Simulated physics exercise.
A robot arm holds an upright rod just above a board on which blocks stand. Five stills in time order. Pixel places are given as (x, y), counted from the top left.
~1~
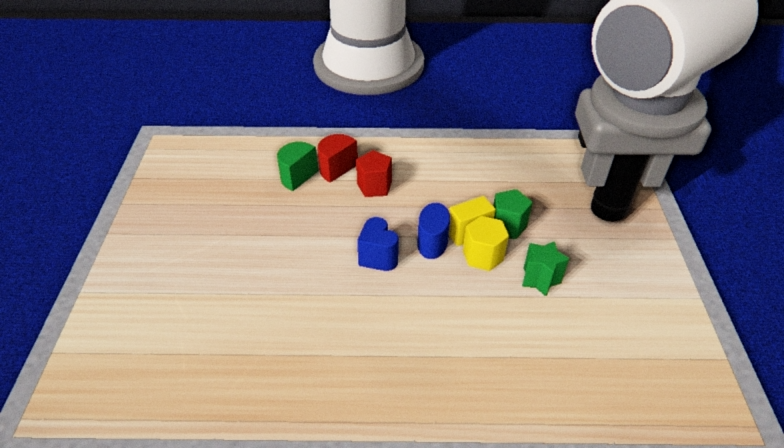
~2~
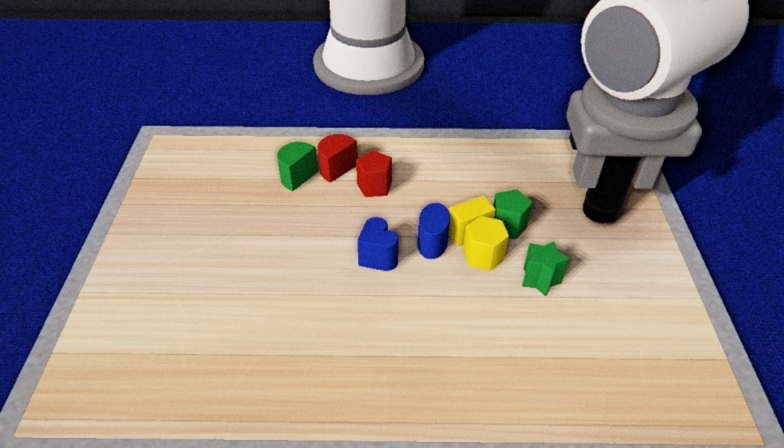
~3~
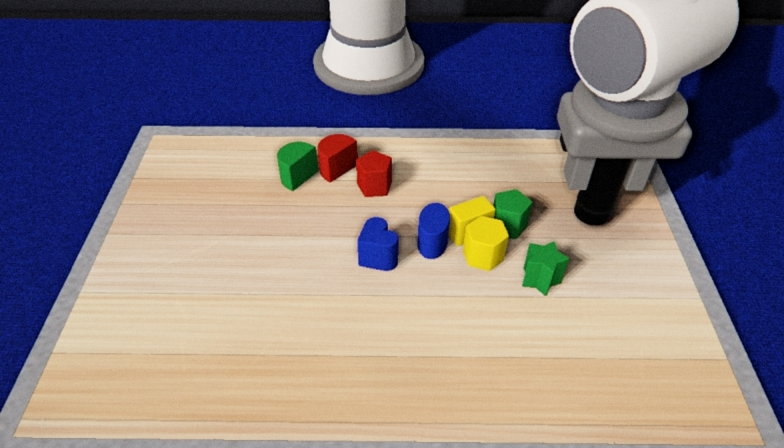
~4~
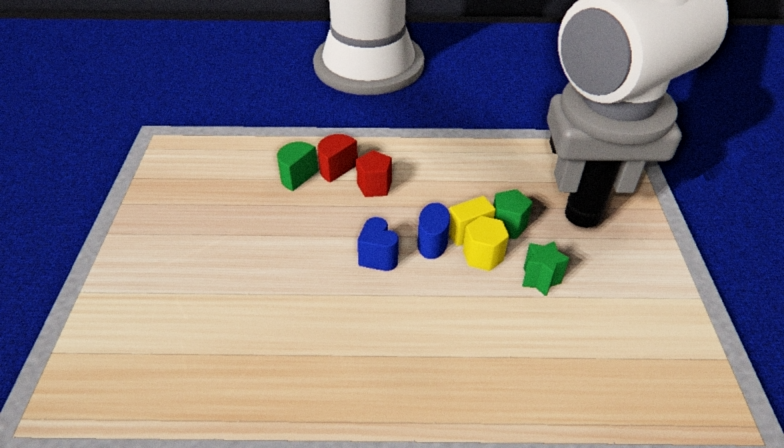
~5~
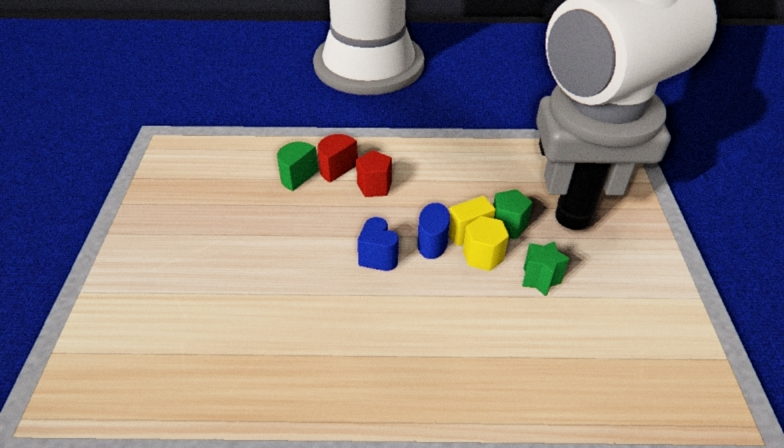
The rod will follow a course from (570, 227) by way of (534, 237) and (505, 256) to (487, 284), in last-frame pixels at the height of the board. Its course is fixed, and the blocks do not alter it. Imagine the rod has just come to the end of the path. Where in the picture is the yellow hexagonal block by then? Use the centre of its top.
At the end it should sit near (454, 245).
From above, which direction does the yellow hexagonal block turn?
It twists clockwise.
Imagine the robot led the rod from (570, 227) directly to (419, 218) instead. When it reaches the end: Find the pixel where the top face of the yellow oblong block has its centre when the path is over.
In the picture, that point is around (375, 231).
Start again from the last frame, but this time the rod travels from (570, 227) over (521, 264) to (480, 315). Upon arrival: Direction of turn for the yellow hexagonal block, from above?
Looking down on the board, it turns clockwise.
What follows on the original path. One third of the way, rod at (536, 228); green pentagon at (507, 199).
Two thirds of the way, rod at (507, 248); blue elliptical block at (430, 218), turned 15° anticlockwise; yellow oblong block at (463, 207); yellow hexagonal block at (472, 237); green pentagon at (500, 198).
At the end, rod at (488, 275); blue elliptical block at (429, 218), turned 15° anticlockwise; yellow oblong block at (463, 207); yellow hexagonal block at (454, 245), turned 35° clockwise; green pentagon at (500, 198).
